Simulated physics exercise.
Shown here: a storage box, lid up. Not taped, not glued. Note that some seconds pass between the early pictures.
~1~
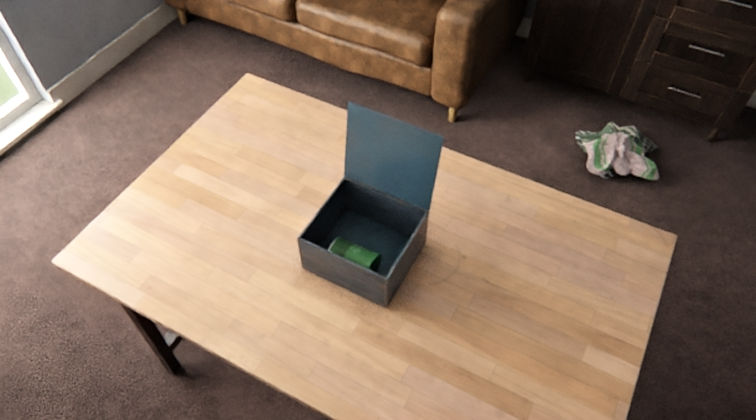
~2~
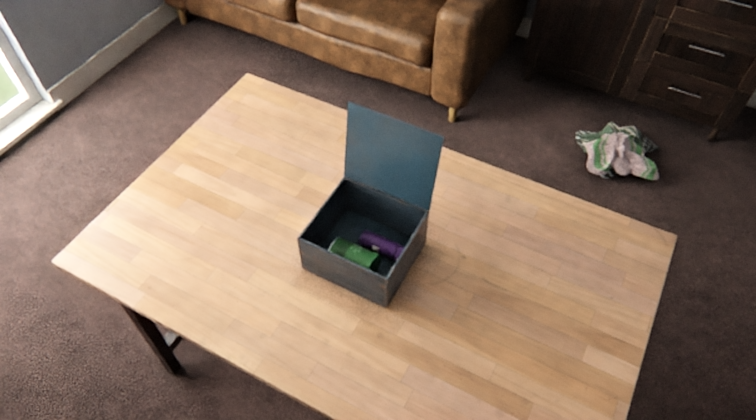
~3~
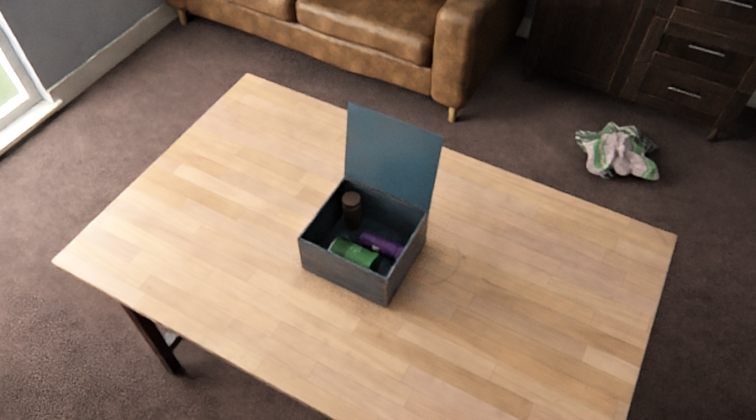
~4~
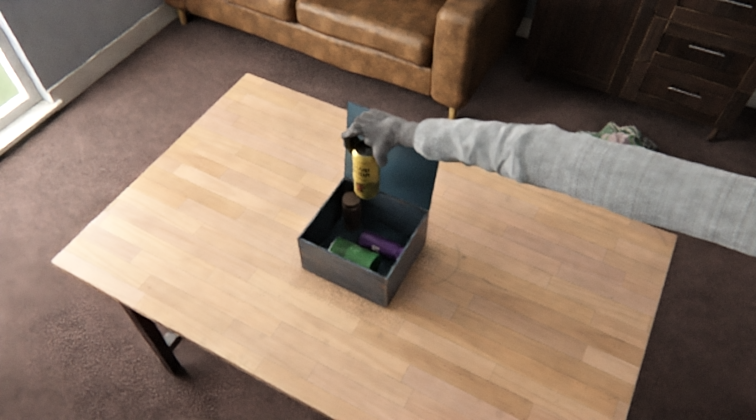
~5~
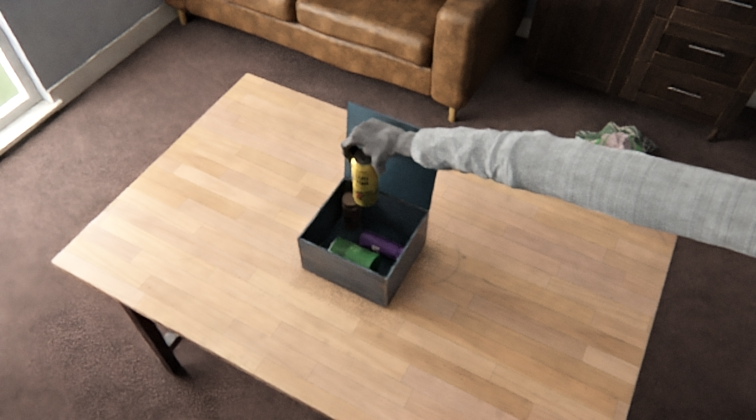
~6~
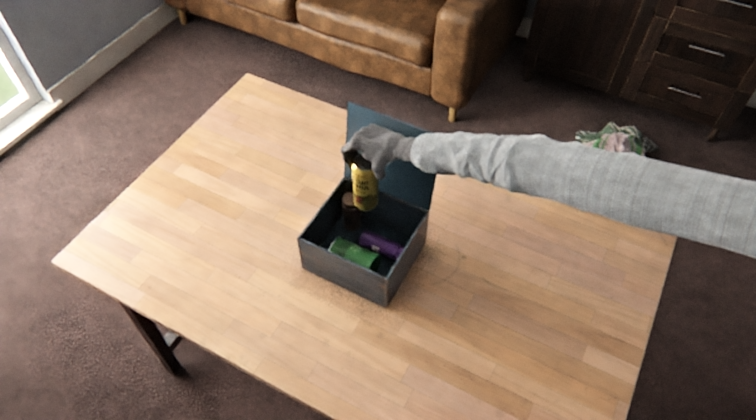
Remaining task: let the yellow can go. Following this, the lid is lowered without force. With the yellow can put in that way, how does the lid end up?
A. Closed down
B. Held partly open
Answer: A.
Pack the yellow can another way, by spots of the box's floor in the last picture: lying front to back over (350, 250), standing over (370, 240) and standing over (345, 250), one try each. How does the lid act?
The lid is kept raised the first time, is kept raised the second time and is kept raised the third time.
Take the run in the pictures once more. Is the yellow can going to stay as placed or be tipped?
Result: The yellow can leans over.
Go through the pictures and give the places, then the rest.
In the first frame, the last thing is not in view yet.
In the second frame, the last thing is not in view yet; purple shaker (383, 246).
In the third frame, the last thing is not in view yet; brown shaker (352, 212).
In the fourth frame, still above its spot; yellow can (367, 171).
In the fifth frame, still above its spot; yellow can (365, 179); purple shaker (383, 246).
In the sixth frame, in place under the hand; yellow can (366, 183); brown shaker (352, 212).
Then, 0.50 s later than the last frame, yellow can tilted by 45° near (390, 223); purple shaker moved a little.
Then, 1.40 s later than the last frame, lid 72° above the rim; yellow can on its side near (390, 232); purple shaker moved about its own width.
Then, 2.00 s later than the last frame, lid 21° above the rim; yellow can on its side near (389, 232); purple shaker moved about its own width.
When it is over, lid shut; lying over in the box, yellow can; the other 3 as before. End places, in pixels of the last picture, yellow can near (389, 233).
